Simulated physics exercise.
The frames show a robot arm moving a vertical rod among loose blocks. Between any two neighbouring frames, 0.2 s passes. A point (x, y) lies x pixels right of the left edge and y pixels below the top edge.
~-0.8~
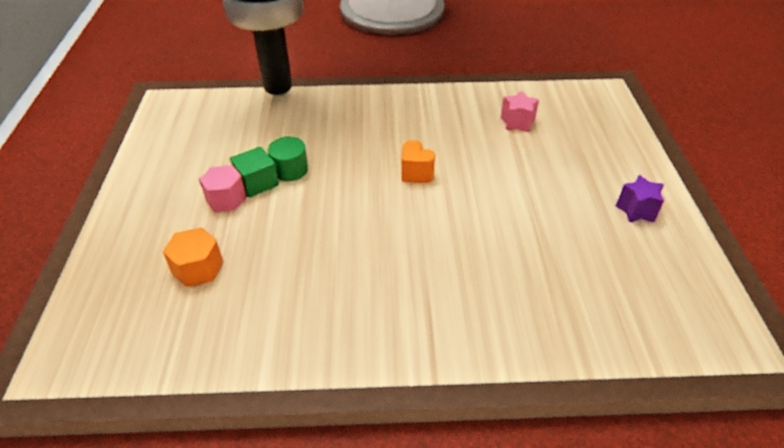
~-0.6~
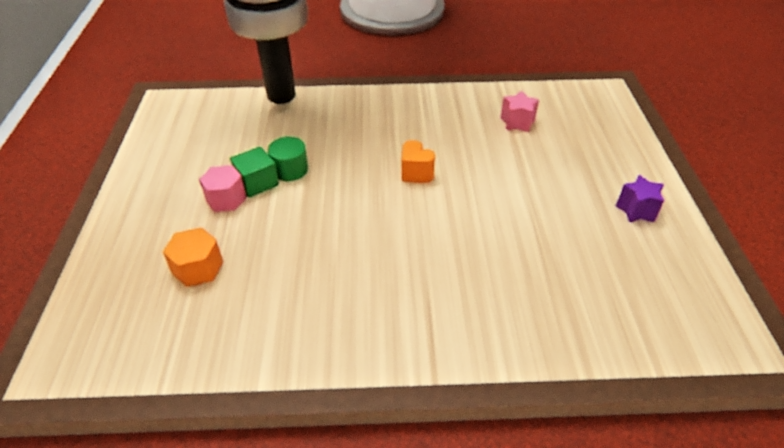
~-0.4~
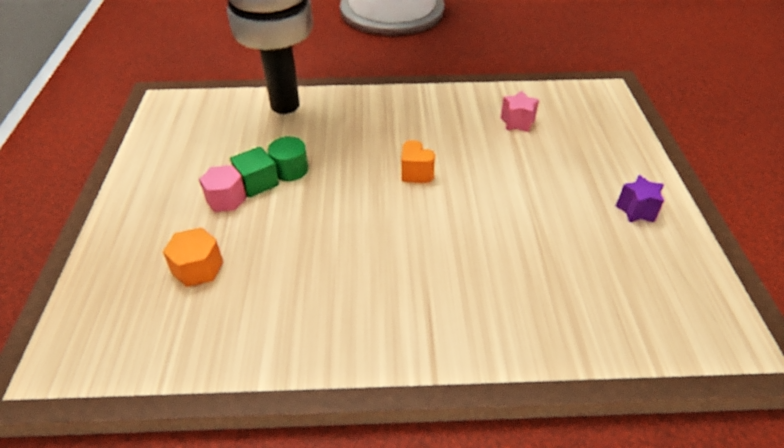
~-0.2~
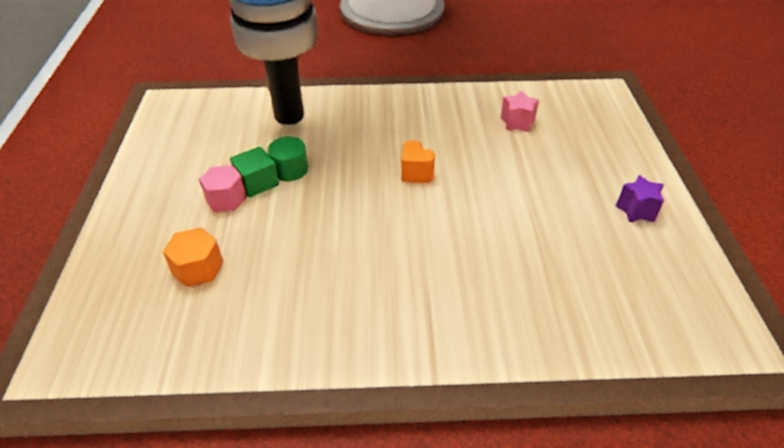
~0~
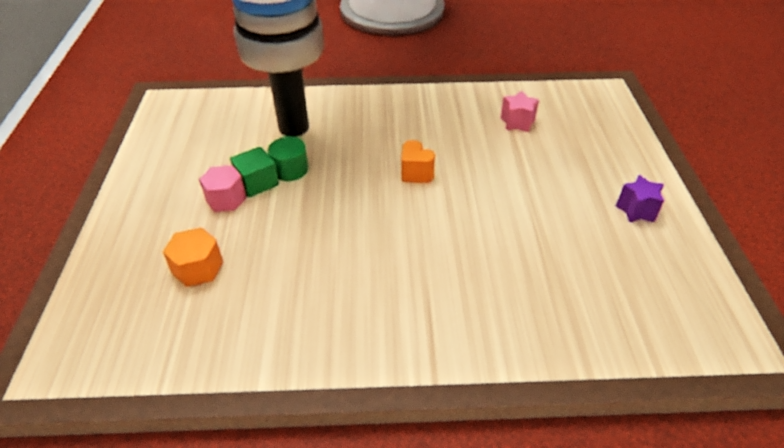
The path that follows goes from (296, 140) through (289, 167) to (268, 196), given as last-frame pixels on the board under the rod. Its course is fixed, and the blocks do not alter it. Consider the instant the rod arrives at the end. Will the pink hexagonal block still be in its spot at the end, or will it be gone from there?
By the time the path is finished, it has moved at least a centimetre.
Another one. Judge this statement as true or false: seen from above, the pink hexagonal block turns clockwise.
That statement is accurate.
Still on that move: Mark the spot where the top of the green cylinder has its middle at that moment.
At the end it should sit near (286, 192).
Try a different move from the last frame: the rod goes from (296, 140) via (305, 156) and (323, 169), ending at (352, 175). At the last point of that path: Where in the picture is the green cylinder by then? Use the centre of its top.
Somewhere near (289, 163).
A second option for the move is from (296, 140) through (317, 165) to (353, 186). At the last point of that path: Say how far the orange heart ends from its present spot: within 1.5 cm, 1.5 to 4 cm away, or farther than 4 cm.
I reckon it covers less than 1.5 cm.
The first path, step by step. Halfway along, rod at (287, 157); pink hexagonal block at (211, 180), turned 25° clockwise; green four-sided block at (248, 172), turned 20° clockwise; green cylinder at (286, 168).
At the end, rod at (265, 185); pink hexagonal block at (186, 190), turned 50° clockwise; green four-sided block at (224, 191), turned 40° clockwise; green cylinder at (286, 192).
